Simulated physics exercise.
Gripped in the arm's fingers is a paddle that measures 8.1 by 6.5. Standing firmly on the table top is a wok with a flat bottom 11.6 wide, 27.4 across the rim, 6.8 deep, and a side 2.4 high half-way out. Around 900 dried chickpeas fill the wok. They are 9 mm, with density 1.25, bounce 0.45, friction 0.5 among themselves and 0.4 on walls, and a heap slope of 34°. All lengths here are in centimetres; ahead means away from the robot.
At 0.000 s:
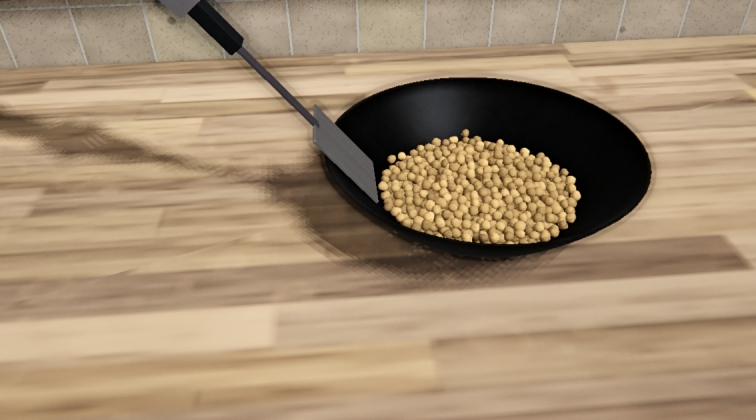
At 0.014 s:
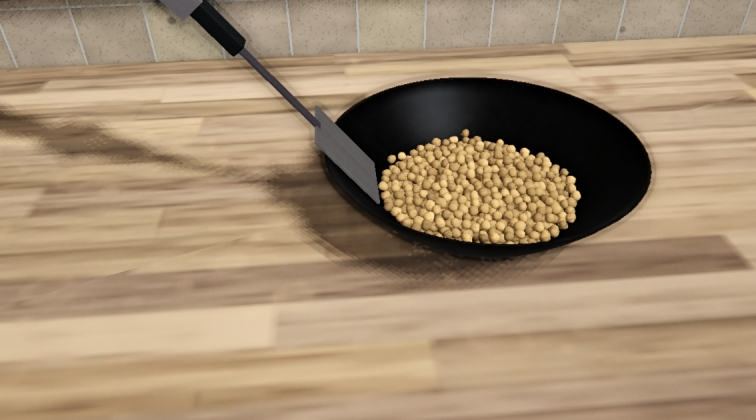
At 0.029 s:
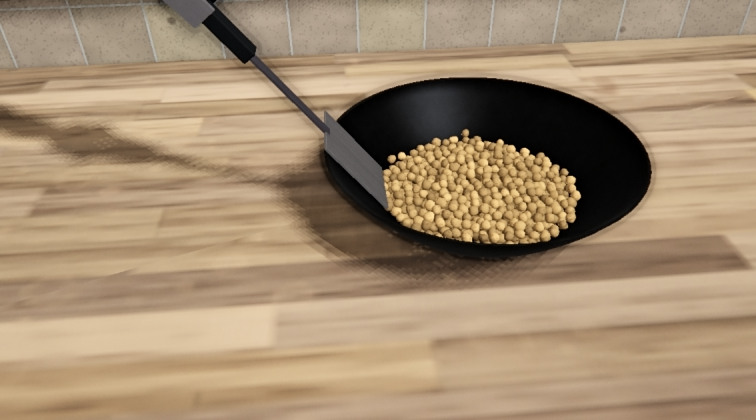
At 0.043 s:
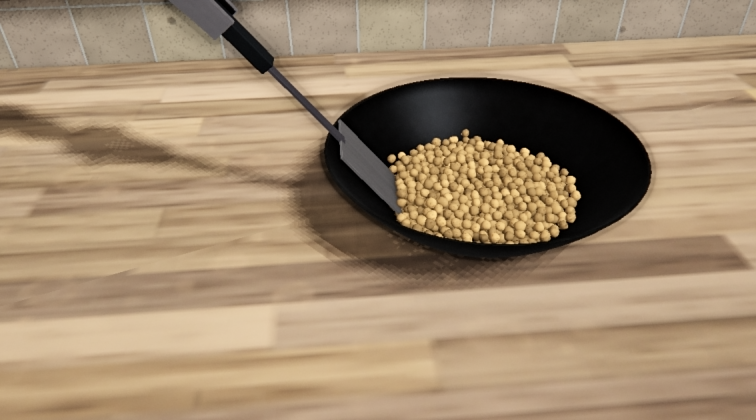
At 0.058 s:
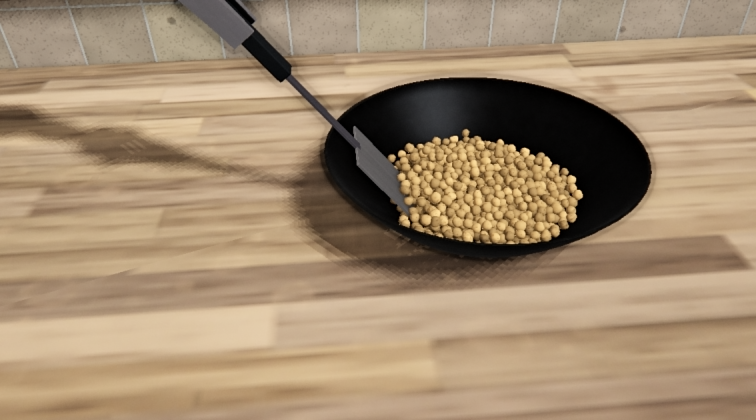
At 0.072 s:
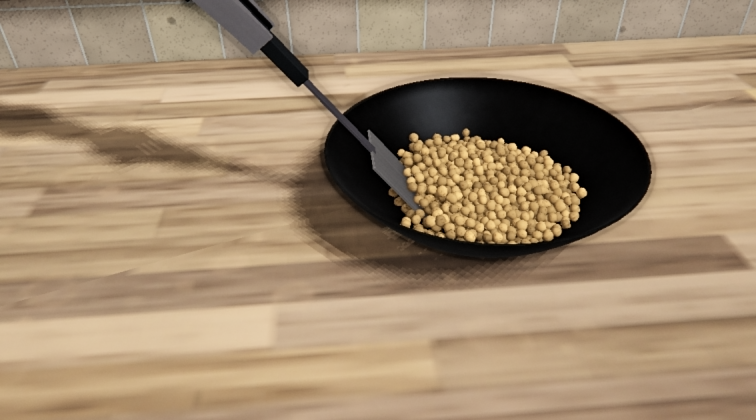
A flat metal paddle held by a robot arm moved a short way rightward into a black wok on a wooden counter, nudging the near-left edge of a heap of dried chickpeas slightly.
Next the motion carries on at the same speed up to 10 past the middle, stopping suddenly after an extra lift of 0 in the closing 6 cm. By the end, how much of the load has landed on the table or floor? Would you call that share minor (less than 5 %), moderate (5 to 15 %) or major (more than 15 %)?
I would call it major.
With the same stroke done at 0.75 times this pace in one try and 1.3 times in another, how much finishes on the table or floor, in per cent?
About 20 and 35 per cent.
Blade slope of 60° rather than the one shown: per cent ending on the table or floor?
Near 30 %.
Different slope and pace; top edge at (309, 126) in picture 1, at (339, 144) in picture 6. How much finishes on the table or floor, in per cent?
Around 10 per cent finishes there.
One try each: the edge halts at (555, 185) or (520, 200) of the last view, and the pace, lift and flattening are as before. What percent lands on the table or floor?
I'd say some 10 per cent, then some 0 per cent.
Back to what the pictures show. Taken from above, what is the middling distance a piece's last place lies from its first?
Distance: Near 4 cm.
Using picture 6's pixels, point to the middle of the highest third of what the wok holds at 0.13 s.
It is centred near (499, 178).
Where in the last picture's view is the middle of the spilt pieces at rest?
Resting centre: About (750, 187).
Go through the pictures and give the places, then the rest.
In the first frame, the paddle top edge at (314, 122), sloping 52°; upper third of the load around (478, 184), from x 385 to 575, top at y 135; 900 in the wok.
In the second frame, the paddle top edge at (316, 123), sloping 52°; upper third of the load around (478, 184), from x 385 to 575, top at y 135.
In the third frame, the paddle top edge at (325, 129), sloping 52°; upper third of the load around (478, 184), from x 385 to 575, top at y 135.
In the fourth frame, the paddle top edge at (340, 138), sloping 52°; upper third of the load around (475, 184), from x 390 to 575, top at y 135.
In the fifth frame, the paddle top edge at (356, 144), sloping 52°; upper third of the load around (471, 183), from x 390 to 575, top at y 135.
In the sixth frame, the paddle top edge at (371, 148), sloping 52°; upper third of the load around (473, 181), from x 390 to 580, top at y 135; 900 in the wok.
After 0.13 s, sloping 52°, highest piece 6 above the table; 900 in the wok.
After 0.19 s, sloping 52°, highest piece 7 above the table; 900 in the wok.
After 0.42 s, sloping 52°, highest piece 9 above the table; 641 in the wok, 94 on the table or floor, 165 on the blade or in flight.
After 1.47 s, sloping 52°, highest piece 8 above the table; 641 in the wok, 259 on the table or floor.
In the end, 641 in the wok, 259 on the table or floor. That is 29 % on the table or floor.
